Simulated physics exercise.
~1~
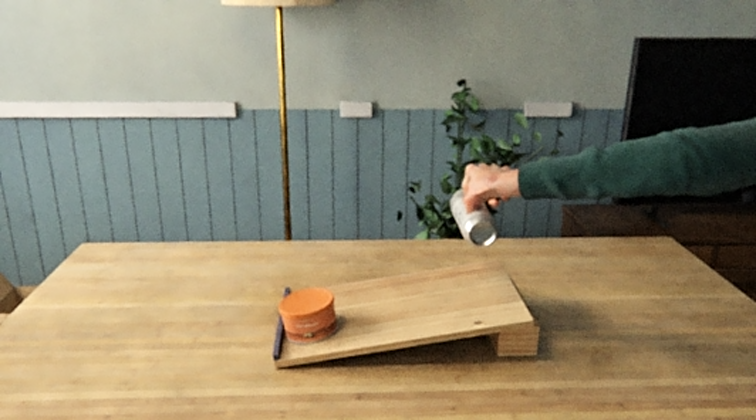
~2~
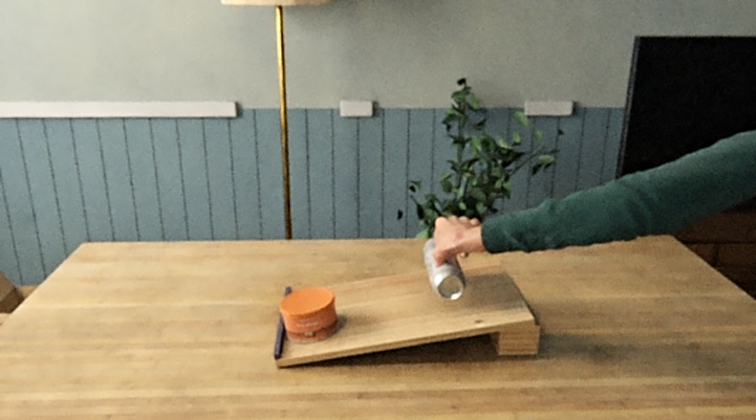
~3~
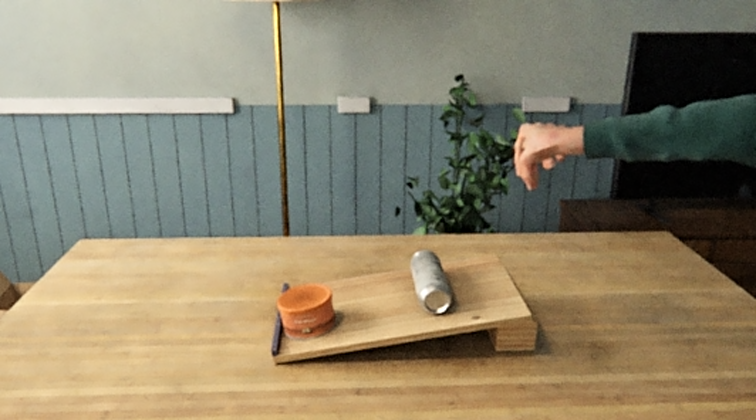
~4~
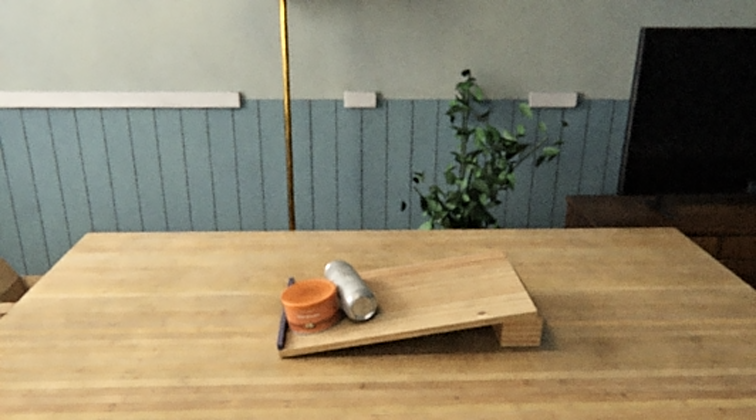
On a wooden table in a room with blue panelling, a board slopes down to the left from a block under its right end, with an orange tub sitting near its low end. A hand in a green sleeve brings in a white can tilted on its side and lowers it onto the upper part of the board. The hand lets go and draws back to the right. The can rolls down the slope to the left. It ends up on its side right by the tub, which is still in its place.
